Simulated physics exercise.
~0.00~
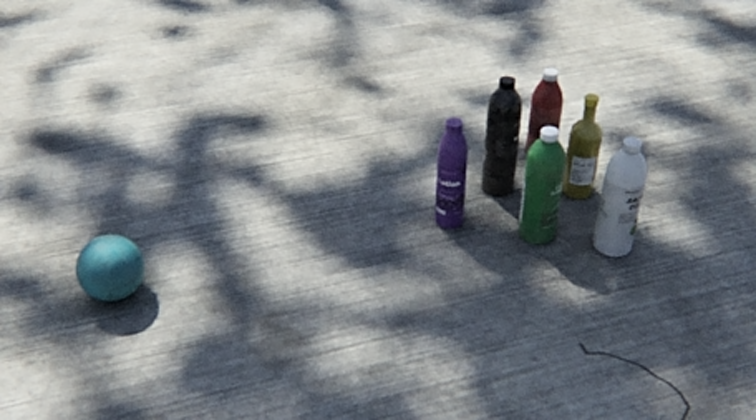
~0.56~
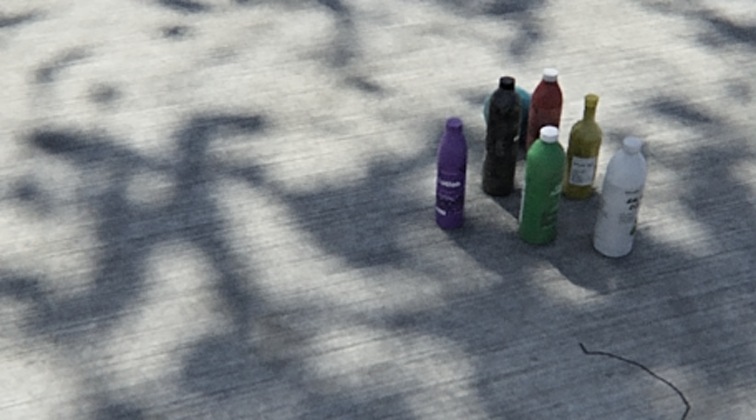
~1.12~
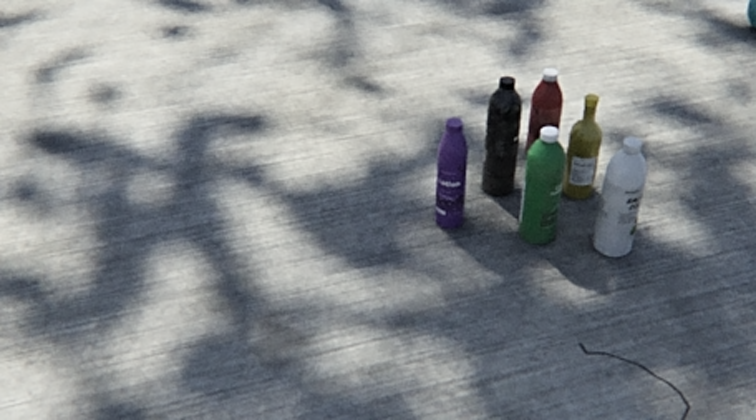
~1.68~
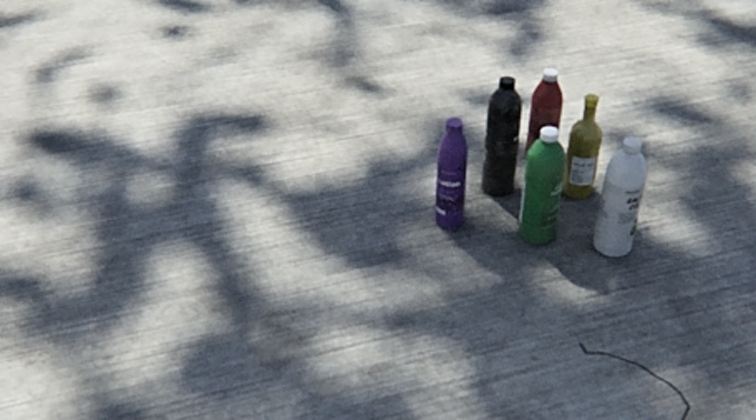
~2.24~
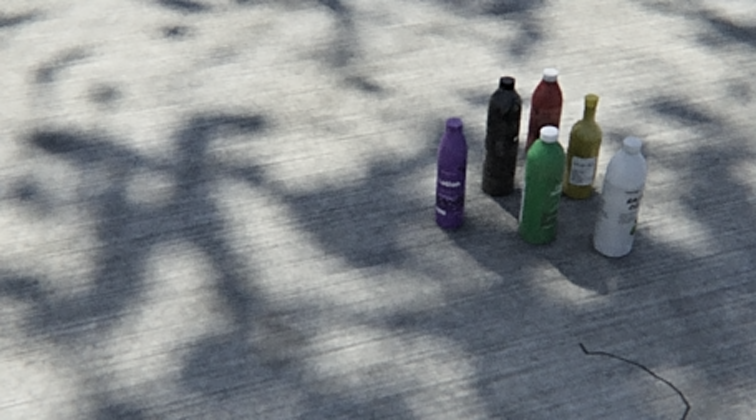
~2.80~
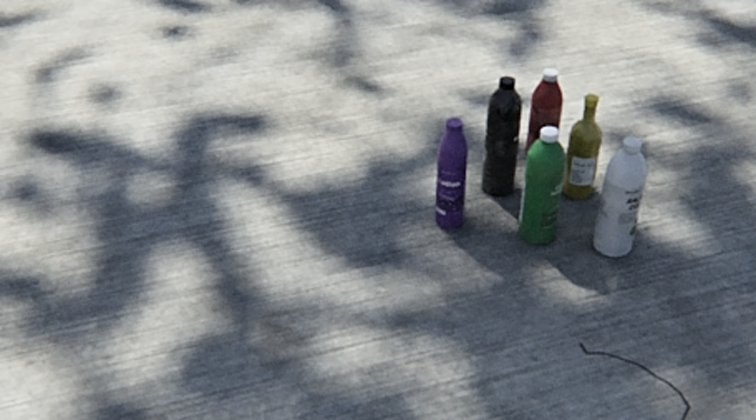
Turquoise ball rolling right across shadow-dappled concrete, passing behind six standing bottles and leaving view, all the bottles still upright.
